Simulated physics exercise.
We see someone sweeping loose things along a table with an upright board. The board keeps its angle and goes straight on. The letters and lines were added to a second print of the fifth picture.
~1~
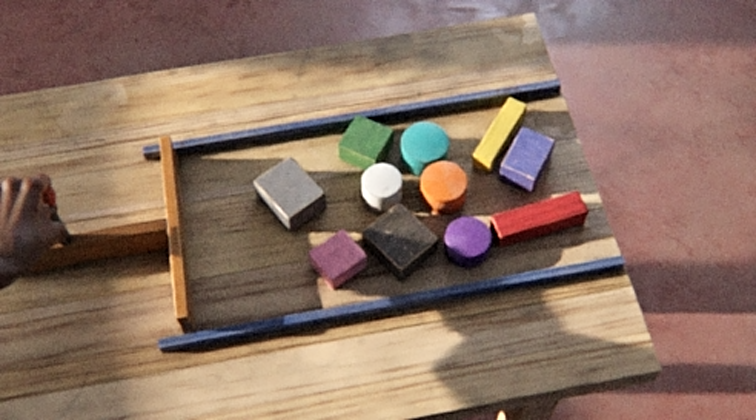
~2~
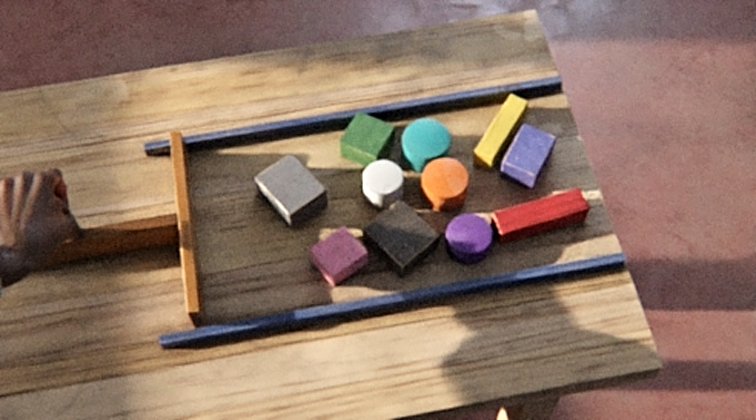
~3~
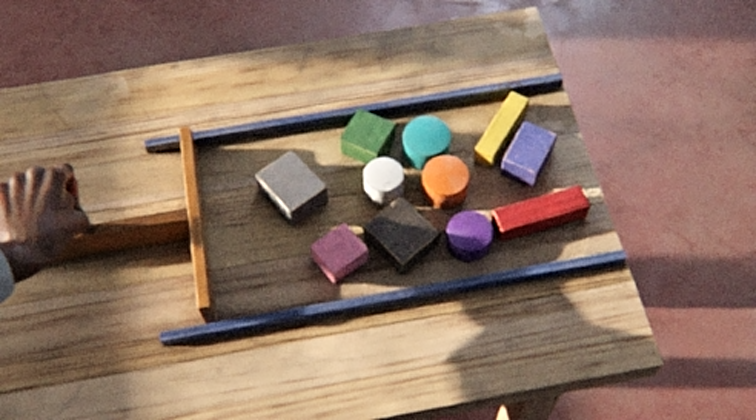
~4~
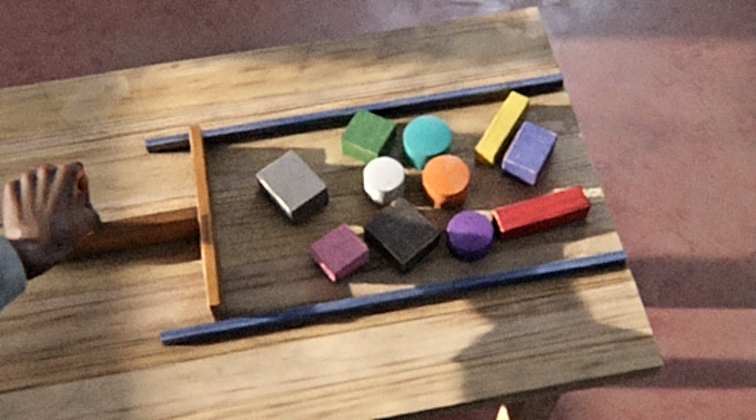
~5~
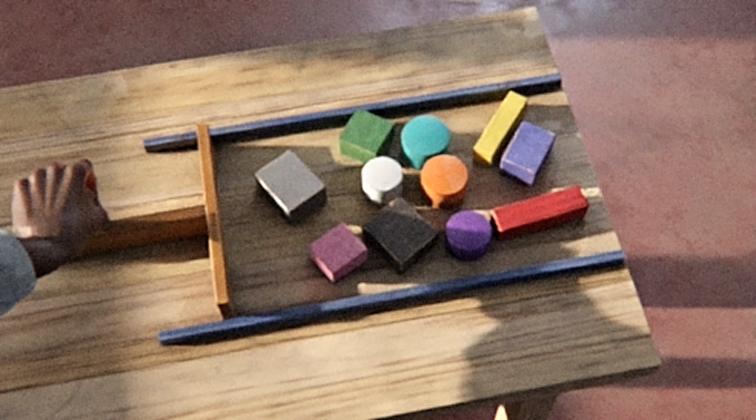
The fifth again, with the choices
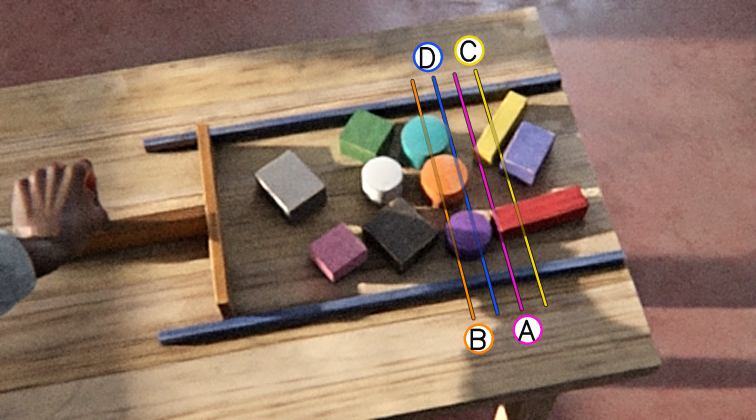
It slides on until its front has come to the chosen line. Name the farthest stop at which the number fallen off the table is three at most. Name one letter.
It can go as far as A.
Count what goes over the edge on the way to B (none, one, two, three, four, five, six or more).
By then, one.
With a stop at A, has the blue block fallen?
Yes.
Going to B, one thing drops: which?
It is the red stick.
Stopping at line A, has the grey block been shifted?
Yes.
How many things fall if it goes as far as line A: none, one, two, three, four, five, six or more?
Three.
On the marked copy, A at (486, 183); B at (441, 191); C at (508, 180); D at (463, 187).
With A. Early on, board (312, 191); pink block (357, 251); grey block (340, 188).
Further on, board (410, 175); red stick (591, 192); blue block (541, 144).
At the end, board (484, 163); blue block over the edge; purple tin over the edge; three fallen.
As for the rest, B is within the limit but short; C drops five; D is within the limit but short.
